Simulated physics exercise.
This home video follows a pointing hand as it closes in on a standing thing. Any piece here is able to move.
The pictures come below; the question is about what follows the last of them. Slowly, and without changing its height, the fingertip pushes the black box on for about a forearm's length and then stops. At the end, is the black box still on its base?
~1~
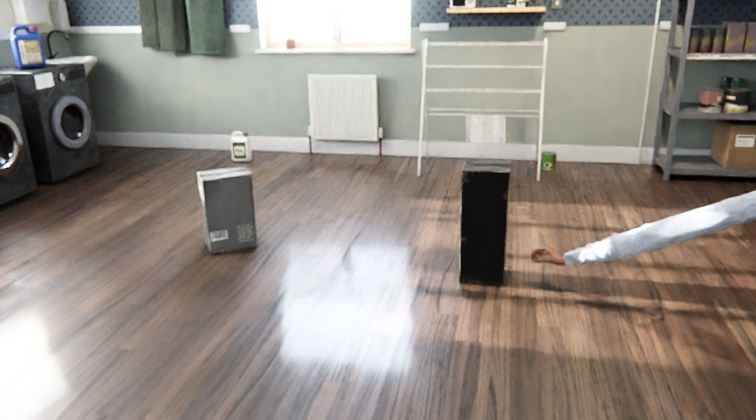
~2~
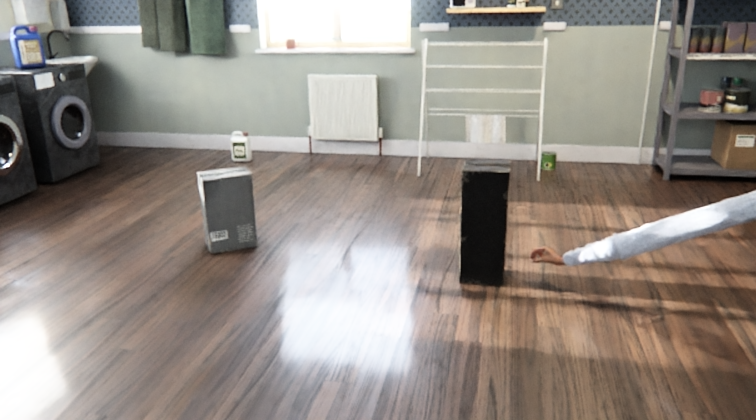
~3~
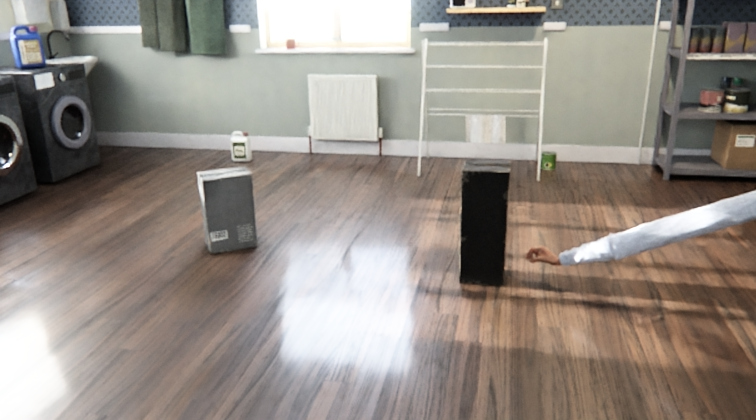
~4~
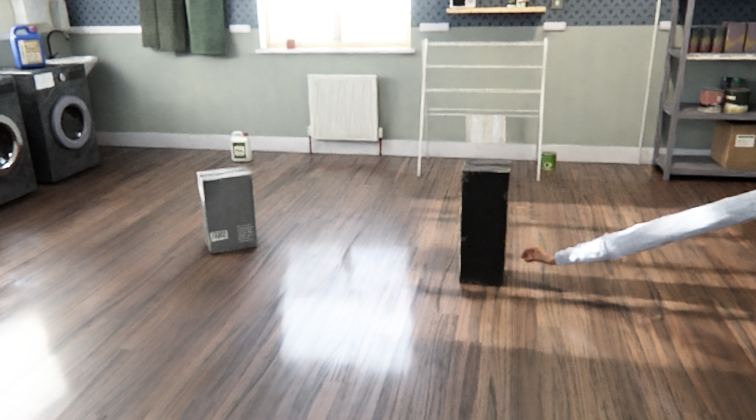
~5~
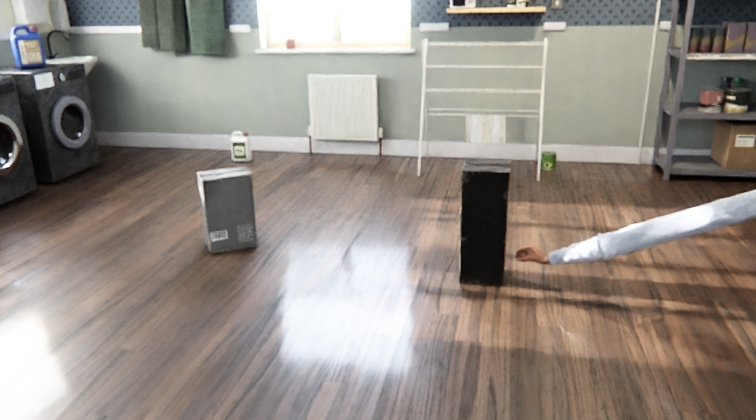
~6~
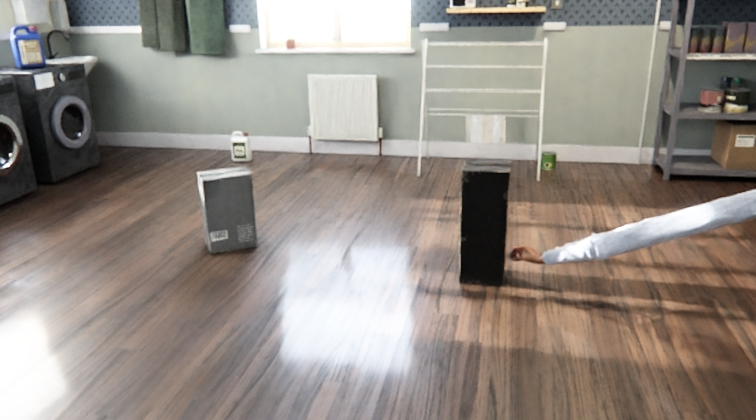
Doesn't go over.
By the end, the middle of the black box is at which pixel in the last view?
The object ends up somewhere near (414, 219).
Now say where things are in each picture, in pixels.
Black box (484, 223), in the first picture.
Black box (484, 223), in the second picture.
Black box (484, 223), in the third picture.
Black box (484, 223), in the fourth picture.
Black box (484, 223), in the fifth picture.
Black box (484, 223), in the sixth picture.
Then, 0.30 s after the last picture, black box slid a little near (468, 222).
Then, 0.60 s after the last picture, black box slid about its own width near (447, 220).
Then, 1.00 s after the last picture, black box slid about its own width near (418, 219).
At rest, moved from the start, black box. Seen from the same camera at the end, black box near (413, 219).
